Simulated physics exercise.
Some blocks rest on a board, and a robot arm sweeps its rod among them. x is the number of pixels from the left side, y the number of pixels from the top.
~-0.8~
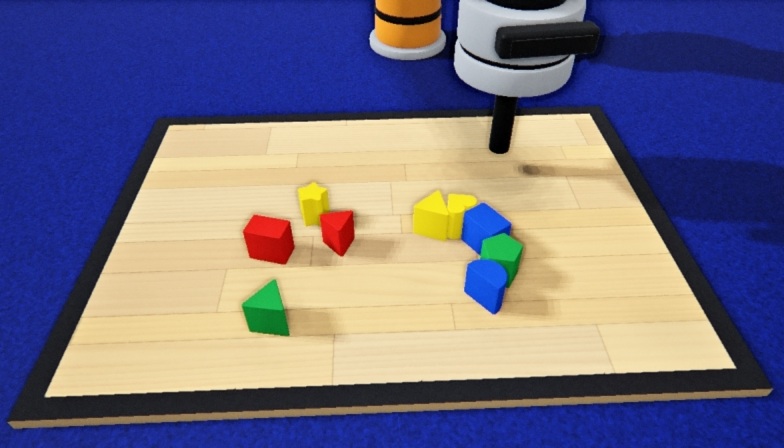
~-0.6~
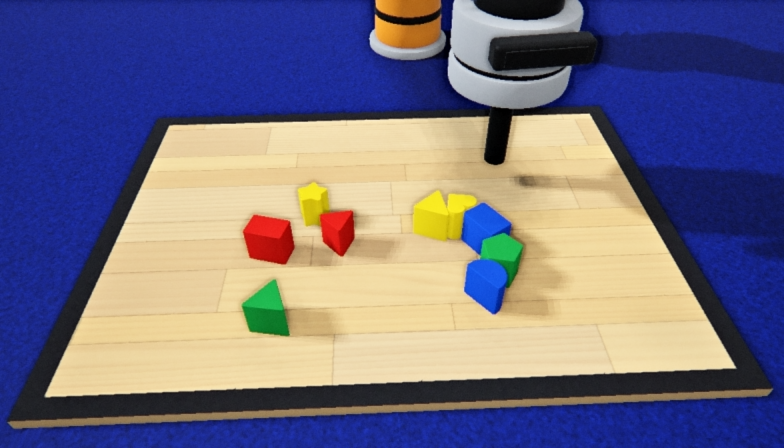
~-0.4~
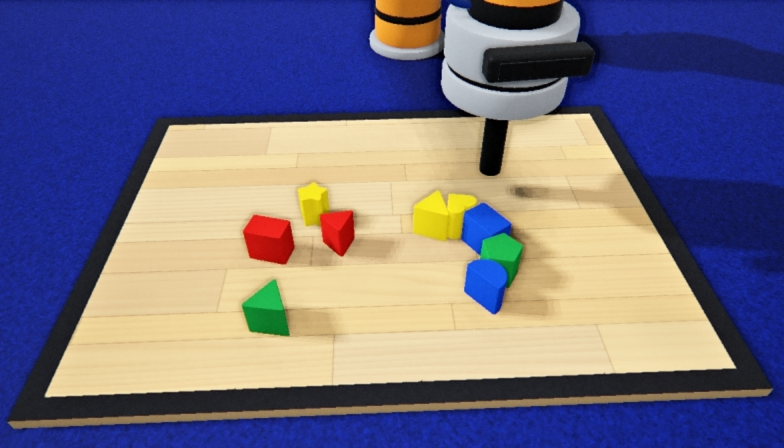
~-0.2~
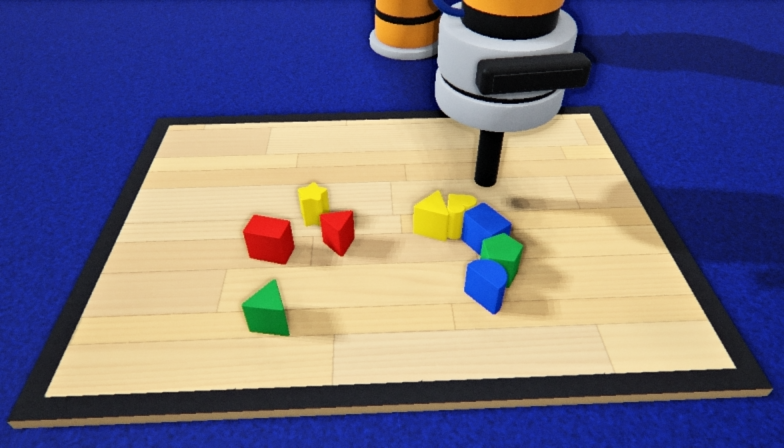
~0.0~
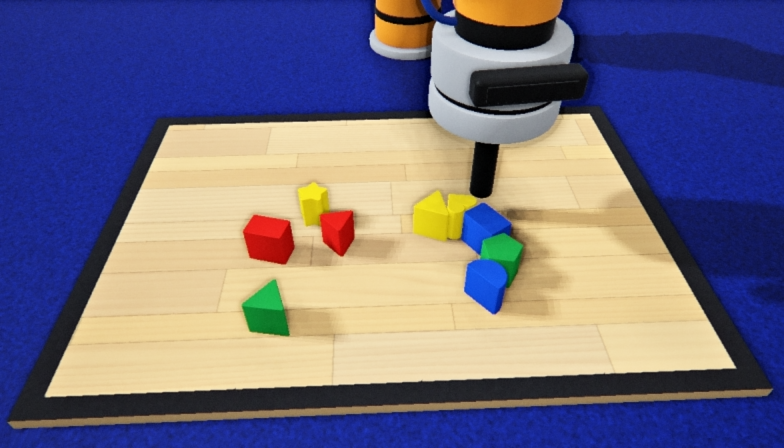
A pale wooden board with a dark border lies on a blue surface, seen from above at an angle by a still camera. Red blocks, a yellow star and a green triangular block sit on the left, while yellow, blue and green blocks cluster right of centre. The robot arm moves its black rod steadily forward and slightly left toward the cluster, and no block moves.
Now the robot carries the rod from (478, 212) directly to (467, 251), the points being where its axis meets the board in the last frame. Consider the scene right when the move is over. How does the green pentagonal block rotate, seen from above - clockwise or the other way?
Prediction: Clockwise.
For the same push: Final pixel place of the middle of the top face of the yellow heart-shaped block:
The middle of its upper face will lie at (444, 223).
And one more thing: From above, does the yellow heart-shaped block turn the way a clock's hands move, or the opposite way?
My prediction: CW.
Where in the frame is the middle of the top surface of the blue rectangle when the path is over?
It should be at (495, 238) by then.
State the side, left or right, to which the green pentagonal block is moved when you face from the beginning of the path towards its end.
The answer is left.
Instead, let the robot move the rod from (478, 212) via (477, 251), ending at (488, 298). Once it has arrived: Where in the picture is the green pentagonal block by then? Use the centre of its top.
It will likely be found at (556, 293).
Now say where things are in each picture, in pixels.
Rod's lower end at (499, 149); yellow triangular block at (434, 203); yellow heart-shaped block at (460, 202); blue rectangle at (488, 218); green pentagonal block at (503, 247), in the first frame.
Rod at (494, 159); blocks still, in the second frame.
Rod at (490, 170); blocks still, in the third frame.
Rod at (485, 181); blocks still, in the fourth frame.
Rod at (481, 192); yellow triangular block at (434, 203); yellow heart-shaped block at (460, 202); blue rectangle at (488, 218); green pentagonal block at (503, 247), in the fifth frame.
The first path, step by step. Halfway along, rod at (475, 211); yellow triangular block at (428, 206), turned 35° clockwise; yellow heart-shaped block at (452, 212), turned 20° clockwise; blue rectangle at (491, 227), turned 25° anticlockwise; green pentagonal block at (509, 255), turned 15° clockwise.
At the end, rod at (470, 231); yellow triangular block at (426, 207), turned 50° clockwise; yellow heart-shaped block at (444, 223), turned 70° clockwise; blue rectangle at (495, 238), turned 75° anticlockwise; green pentagonal block at (518, 262), turned 45° clockwise.
